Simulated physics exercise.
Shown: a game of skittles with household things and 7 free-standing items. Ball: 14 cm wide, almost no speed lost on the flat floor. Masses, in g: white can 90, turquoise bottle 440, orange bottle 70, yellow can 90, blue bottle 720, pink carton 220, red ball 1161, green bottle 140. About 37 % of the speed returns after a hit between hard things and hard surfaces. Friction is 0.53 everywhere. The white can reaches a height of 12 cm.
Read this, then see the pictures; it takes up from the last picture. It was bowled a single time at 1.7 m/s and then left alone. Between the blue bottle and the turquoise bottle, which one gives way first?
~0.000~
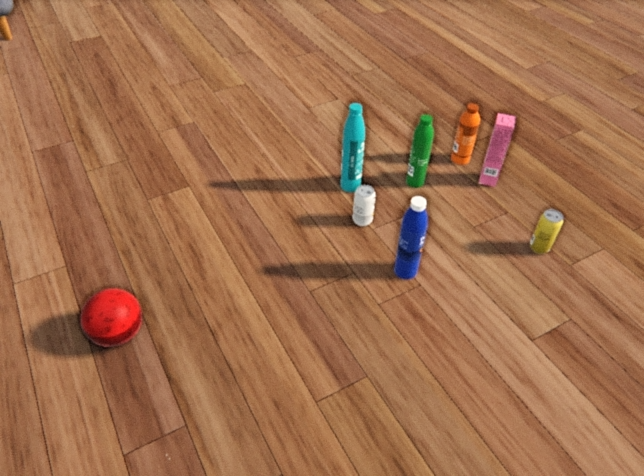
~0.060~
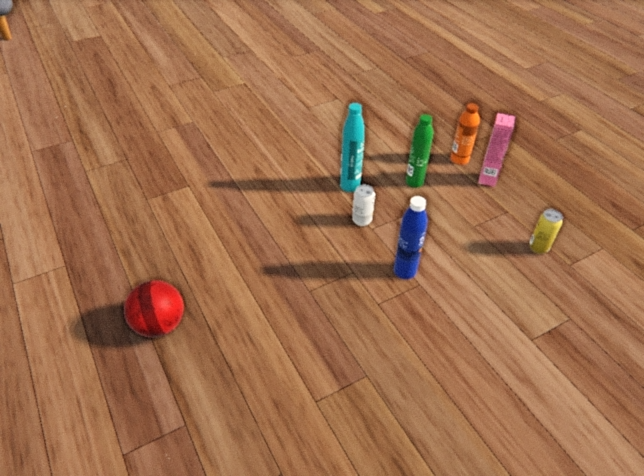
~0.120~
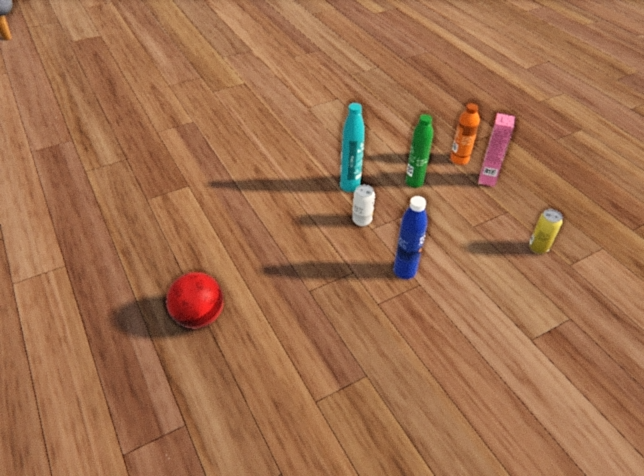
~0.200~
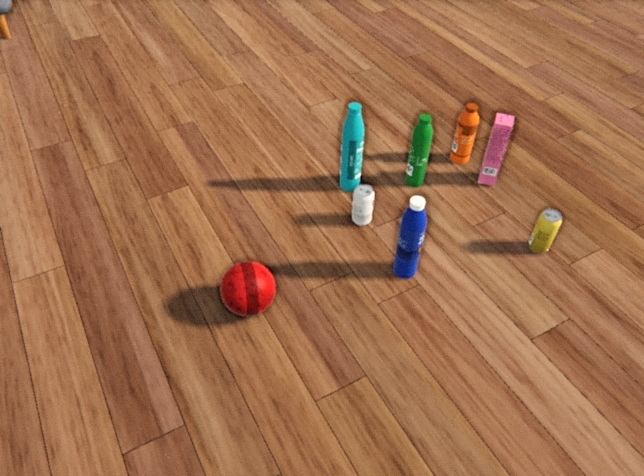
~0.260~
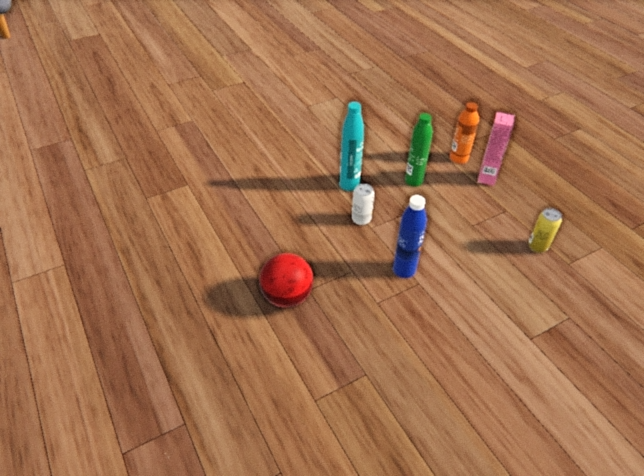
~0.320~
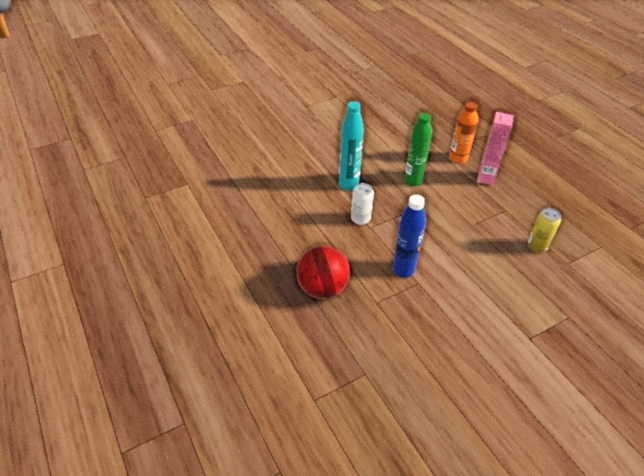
Of the two named, the first.
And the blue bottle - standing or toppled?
In the last frame the blue bottle does not stay up.
After 0.72 s, ball has run 83 cm; red ball near (433, 260); blue bottle on its side near (492, 236).
After 2.32 s, ball has run 128 cm; red ball near (634, 319); blue bottle on its side near (491, 232).
By the end (4.0 s), tipped over on the floor, blue bottle; the other 6 in place, give or take 8 cm. Seen from the same camera at the end, blue bottle near (490, 231), turquoise bottle near (351, 148). Blue bottle went at 0.60 s; turquoise bottle was never lost.
